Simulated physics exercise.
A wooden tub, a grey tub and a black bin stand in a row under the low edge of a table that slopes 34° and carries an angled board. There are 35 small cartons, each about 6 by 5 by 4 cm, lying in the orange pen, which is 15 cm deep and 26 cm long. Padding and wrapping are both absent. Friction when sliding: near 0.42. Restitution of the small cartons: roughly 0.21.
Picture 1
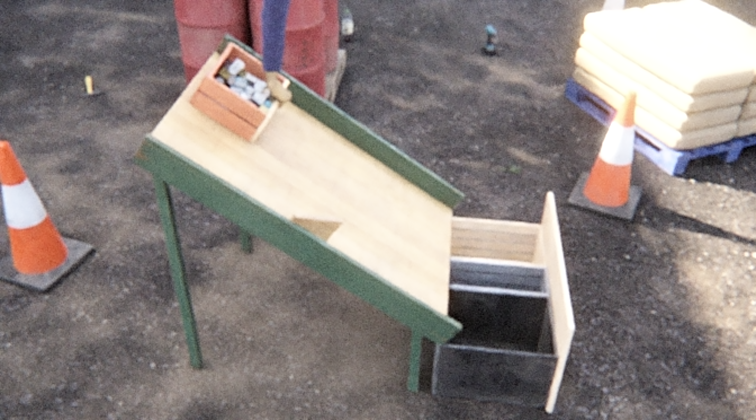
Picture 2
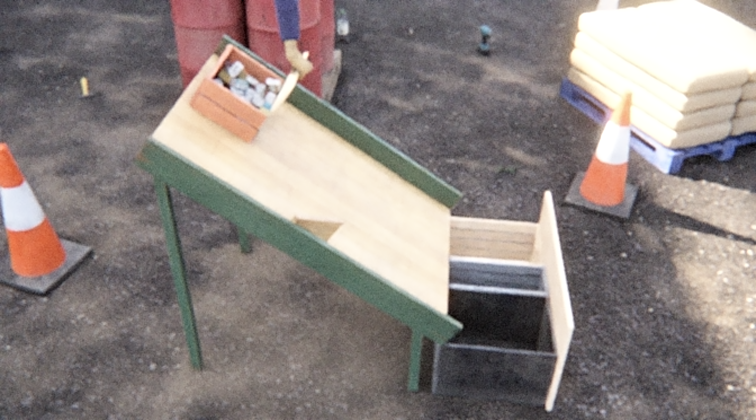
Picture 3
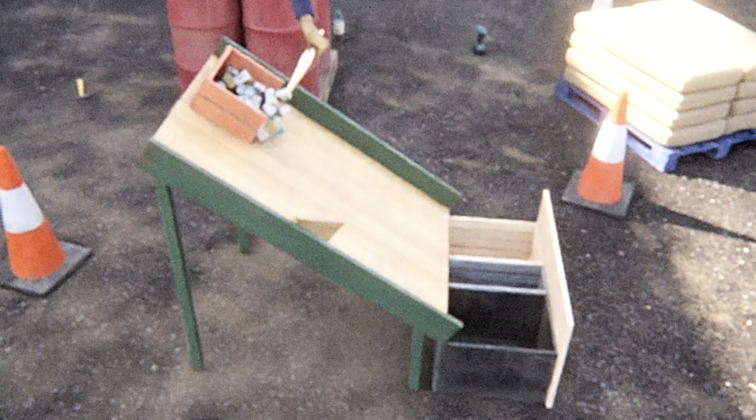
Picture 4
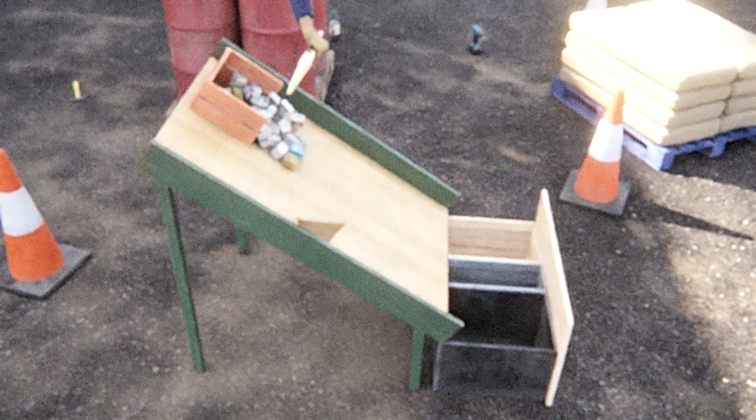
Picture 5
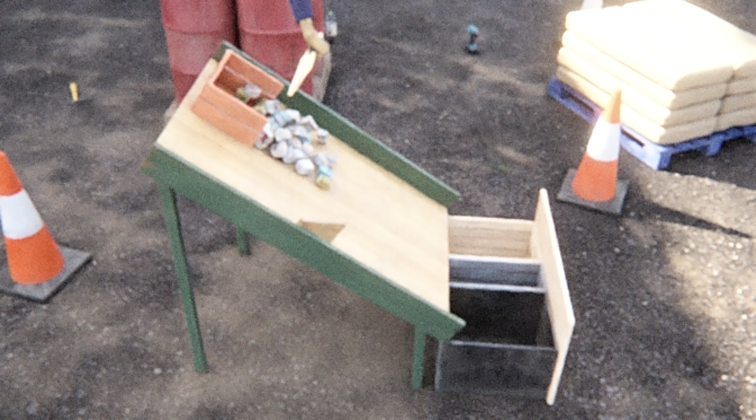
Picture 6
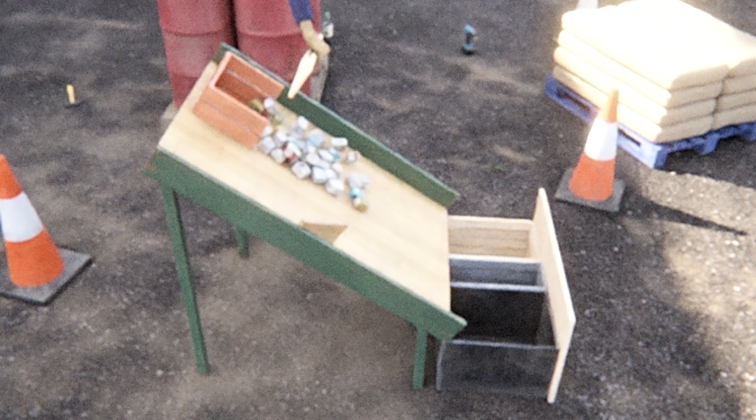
Small cartons slid out of an orange pen in a growing, spreading stream down a sloping table, after a hand at the top drew a pale wooden piece away from the pen's open end.
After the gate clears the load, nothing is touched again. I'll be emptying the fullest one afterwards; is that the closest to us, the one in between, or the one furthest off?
I expect the one at the back to get the most.
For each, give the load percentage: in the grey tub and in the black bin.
About 35 and 0 per cent.
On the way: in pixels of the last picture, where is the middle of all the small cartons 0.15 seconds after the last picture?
The middle of the load sits near (345, 176).
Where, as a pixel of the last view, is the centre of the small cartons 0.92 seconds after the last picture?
The middle lies close to (514, 292).
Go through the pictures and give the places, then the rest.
In the first frame (we follow the rim corner now nearest the camera; the camera moves round a little), orange pen at (210, 78); wooden tub at (544, 266); nothing out yet.
Orange pen at (210, 80), in the second frame.
Orange pen at (210, 81); 7 out, the lowest carton at (277, 129), in the third frame.
Orange pen at (211, 83); 14 out, the lowest carton at (301, 139), in the fourth frame.
Orange pen at (212, 85); 26 out, the lowest carton at (330, 159), in the fifth frame.
Orange pen at (213, 87); wooden tub at (540, 261); 31 out, the lowest carton at (362, 204), in the sixth frame.
Then, 0.15 s after the last picture, 35 on the slope.
Then, 0.33 s after the last picture, 2 in the wooden tub, 2 in the grey tub, 30 on the slope and 1 in the air.
Then, 0.59 s after the last picture, 13 in the wooden tub, 8 in the grey tub, 9 on the slope and 5 in the air.
Outcome (0.92 s after the last picture), 23 in the wooden tub and 12 in the grey tub.
